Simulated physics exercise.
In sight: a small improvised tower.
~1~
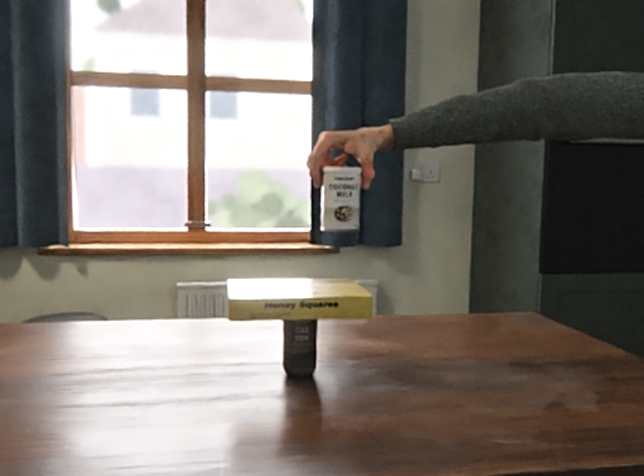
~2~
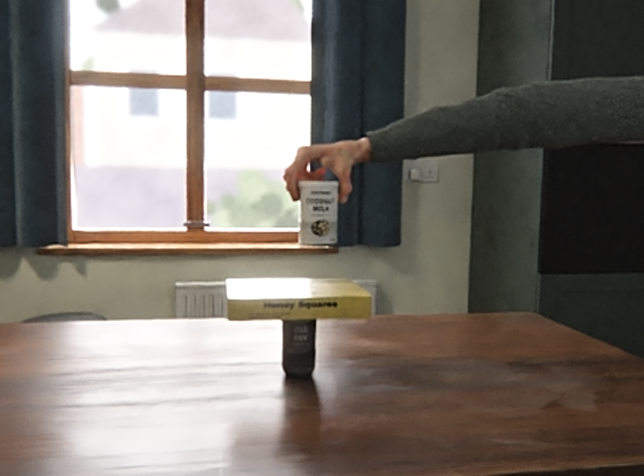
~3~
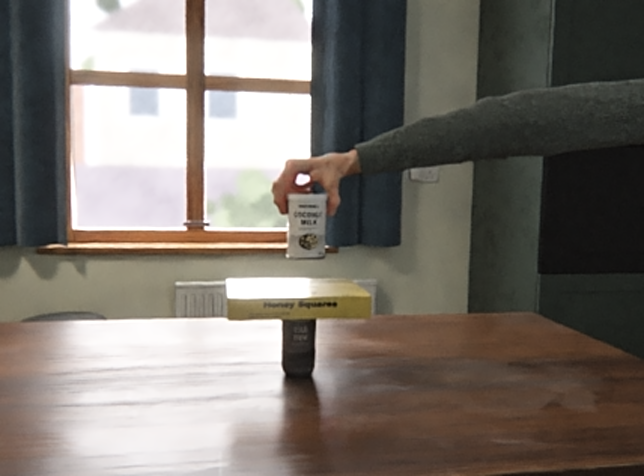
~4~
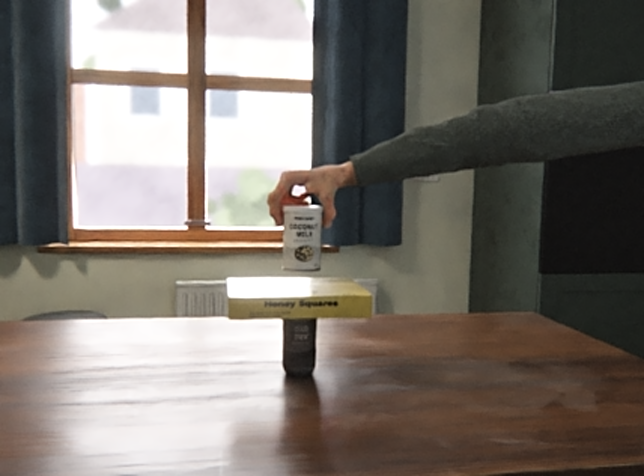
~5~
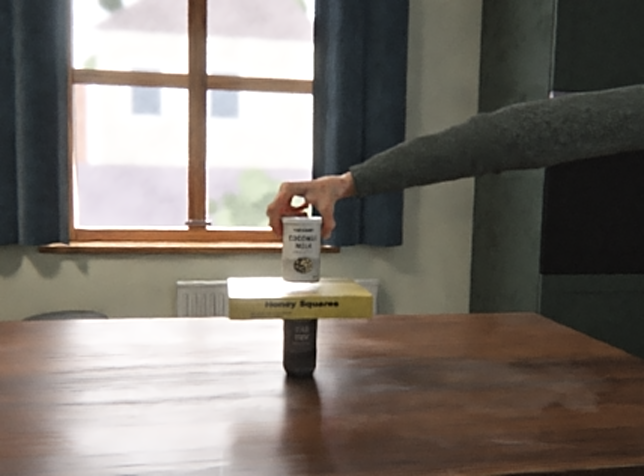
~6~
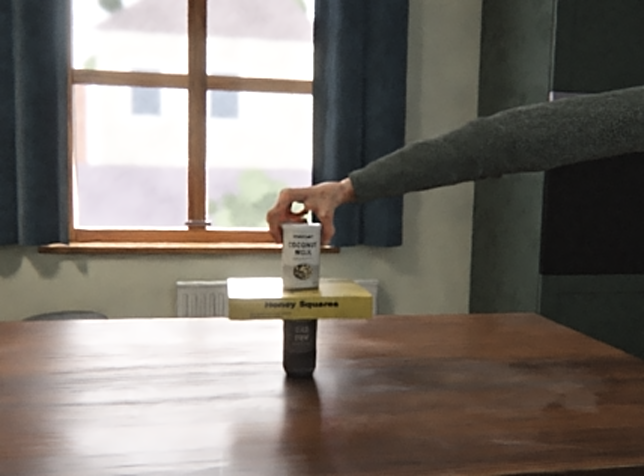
At first, a hand reaching in from the right holds a white tin in the air above a yellow box balanced on a dark can on a wooden table. The hand moves left and lowers the tin over the box, then sets it on top, fingers still gripping it.
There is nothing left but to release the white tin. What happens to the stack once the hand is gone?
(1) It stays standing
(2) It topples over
1, it stays standing.
Then, 0.20 s past the last view, nothing moves.
Then, 0.50 s past the last view, white tin resting near (301, 256).
Finally, all 3 still in place. Final places as the last picture's camera would see them, white tin near (301, 256). The stack keeps its balance.
